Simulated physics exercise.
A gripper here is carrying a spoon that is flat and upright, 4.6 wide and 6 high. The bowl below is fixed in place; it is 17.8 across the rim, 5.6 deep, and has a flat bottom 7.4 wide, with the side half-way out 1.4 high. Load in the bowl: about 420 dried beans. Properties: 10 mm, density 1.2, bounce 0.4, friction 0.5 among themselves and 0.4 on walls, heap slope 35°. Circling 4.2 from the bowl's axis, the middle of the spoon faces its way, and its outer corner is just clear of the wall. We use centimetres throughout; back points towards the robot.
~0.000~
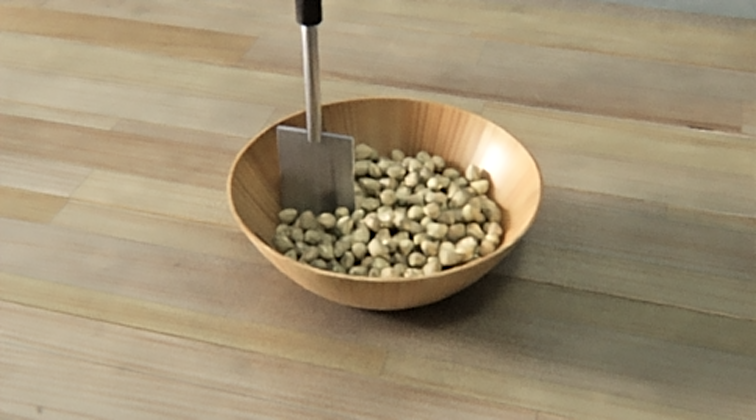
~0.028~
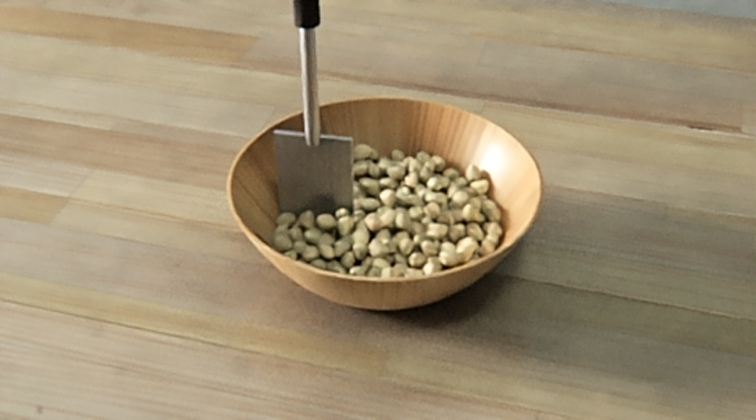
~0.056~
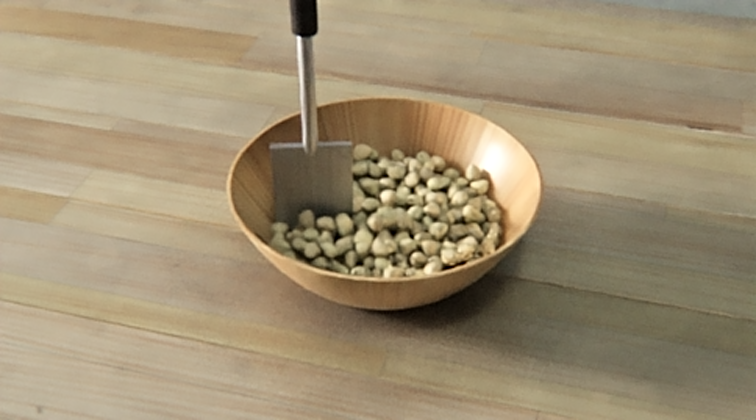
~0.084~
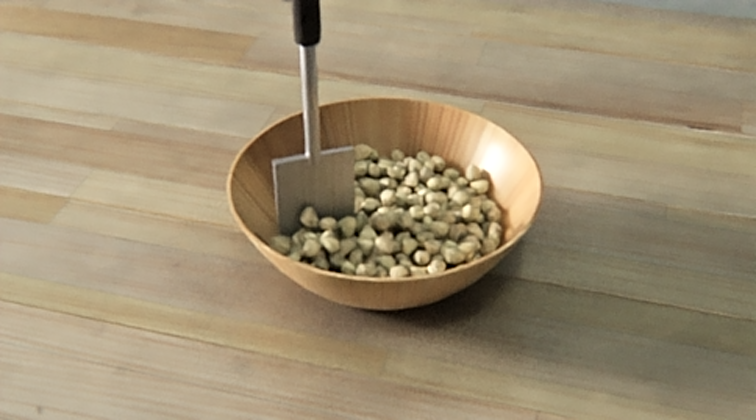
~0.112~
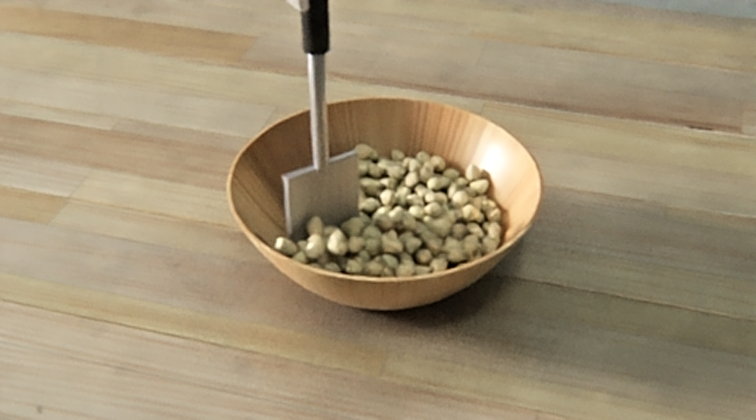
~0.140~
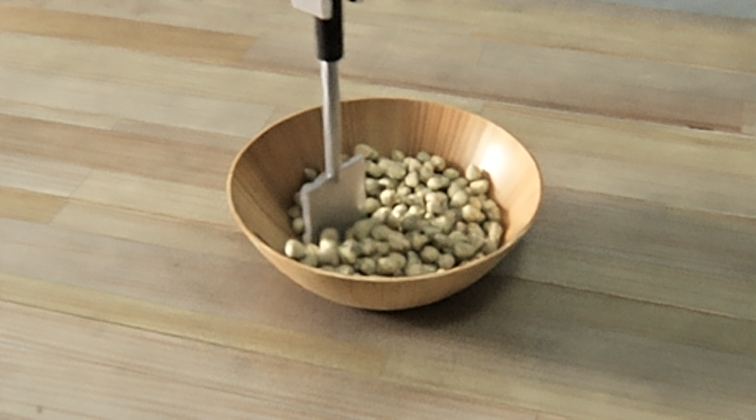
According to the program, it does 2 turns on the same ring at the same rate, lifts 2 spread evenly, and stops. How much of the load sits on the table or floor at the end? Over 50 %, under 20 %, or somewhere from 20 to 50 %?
Under 20 %.
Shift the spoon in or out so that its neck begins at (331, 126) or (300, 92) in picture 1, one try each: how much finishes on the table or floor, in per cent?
Close to 5 and 0 in a hundred.
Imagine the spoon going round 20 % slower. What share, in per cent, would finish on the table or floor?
5 %.
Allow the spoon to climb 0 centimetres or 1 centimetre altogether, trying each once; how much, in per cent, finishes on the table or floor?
Close to 30 percent and close to 15 percent.
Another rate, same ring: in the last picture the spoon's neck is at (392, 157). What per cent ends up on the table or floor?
About 25 per cent.
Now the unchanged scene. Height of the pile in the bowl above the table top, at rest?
Roughly 5.5 centimetres.
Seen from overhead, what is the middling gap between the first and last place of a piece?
Distance: Close to 6 cm.
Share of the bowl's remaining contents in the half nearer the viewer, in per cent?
Some 50 per cent.
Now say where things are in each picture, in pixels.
In the first picture, the spoon neck at (314, 110), 0° round; upper third of the load around (401, 220), from x 280 to 495, top at y 150; 421 in the bowl.
In the second picture, the spoon neck at (312, 113), 5° round; upper third of the load around (401, 220), from x 280 to 495, top at y 150.
In the third picture, the spoon neck at (310, 122), 19° round; upper third of the load around (398, 222), from x 275 to 495, top at y 150.
In the fourth picture, the spoon neck at (312, 132), 35° round; upper third of the load around (397, 228), from x 280 to 495, top at y 150.
In the fifth picture, the spoon neck at (321, 141), 50° round; upper third of the load around (393, 234), from x 285 to 495, top at y 150.
In the sixth picture, the spoon neck at (334, 149), 65° round; upper third of the load around (395, 240), from x 295 to 495, top at y 150; 421 in the bowl.
After 0.62 s, 323° round, highest piece 7 above the table; 393 in the bowl, 23 on the table or floor, 5 in flight or on the tool.
After 1.09 s, 220° round, highest piece 6 above the table; 380 in the bowl, 41 on the table or floor.
After 1.53 s, 0° round, highest piece 5 above the table; 380 in the bowl, 41 on the table or floor.
After 2.23 s, 0° round, highest piece 5 above the table; 380 in the bowl, 41 on the table or floor.
In the end, 380 in the bowl, 41 on the table or floor. That is 10 % on the table or floor.
